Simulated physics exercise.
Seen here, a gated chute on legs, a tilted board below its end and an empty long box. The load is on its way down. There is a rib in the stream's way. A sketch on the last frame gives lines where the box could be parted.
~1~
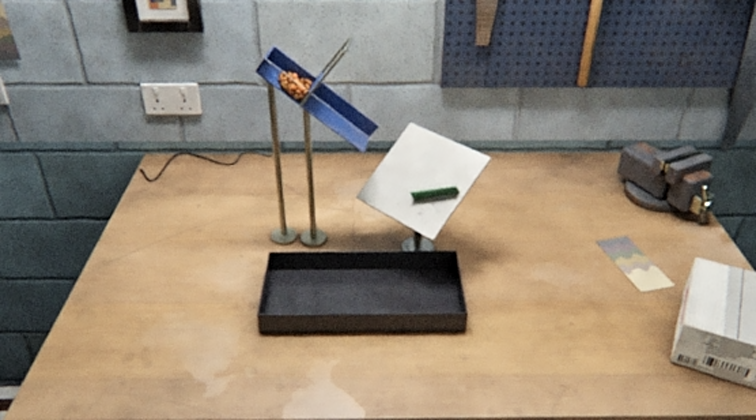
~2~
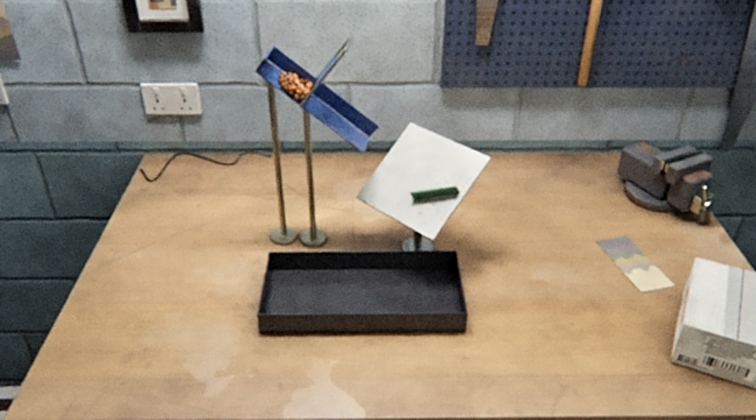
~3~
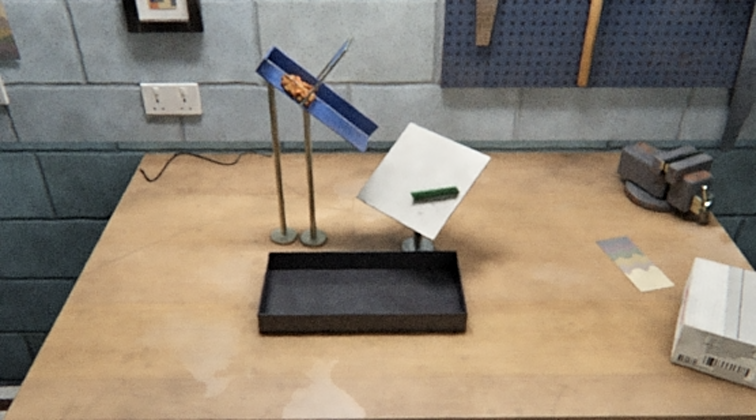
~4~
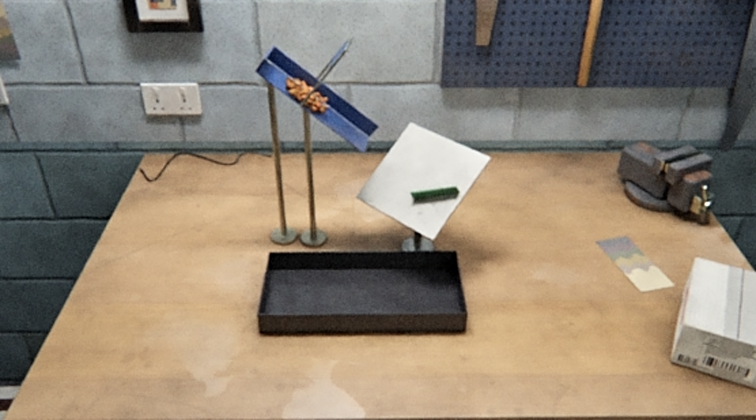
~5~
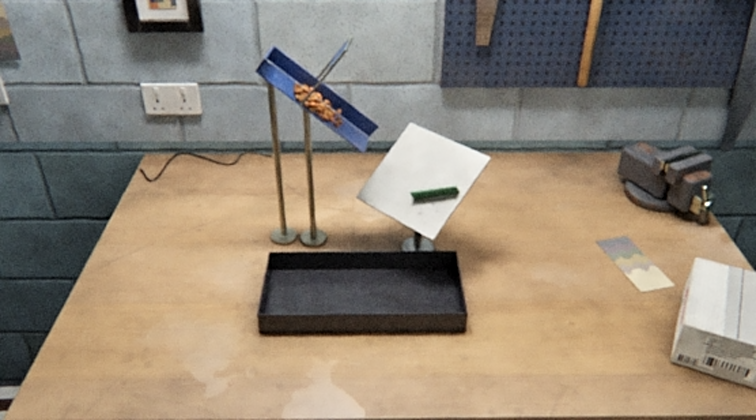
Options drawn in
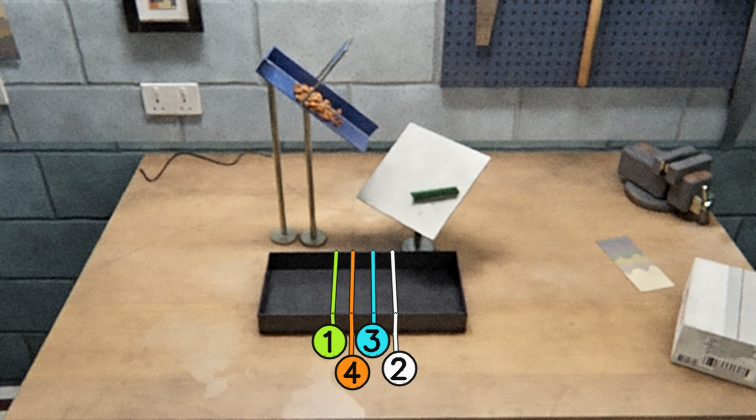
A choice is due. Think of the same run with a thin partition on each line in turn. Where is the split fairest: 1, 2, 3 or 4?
3 works best here.
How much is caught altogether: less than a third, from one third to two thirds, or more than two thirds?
More than two thirds.
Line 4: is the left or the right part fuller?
The right side.
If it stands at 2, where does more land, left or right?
More lands on the left.
On the marked copy, line 1 crosses the front rim at (332, 314); line 2 crosses the front rim at (395, 313); line 3 crosses the front rim at (373, 314); line 4 crosses the front rim at (351, 314).
If 1 is chosen, of what is caught, none at all on the left of the divider, the whole lot on the right.
If 2 is chosen, of what is caught, all but a few on the left of the divider, a small share on the right.
If 3 is chosen, of what is caught, close to a third on the left of the divider, close to two thirds on the right.
If 4 is chosen, of what is caught, a small share on the left of the divider, all but a few on the right.
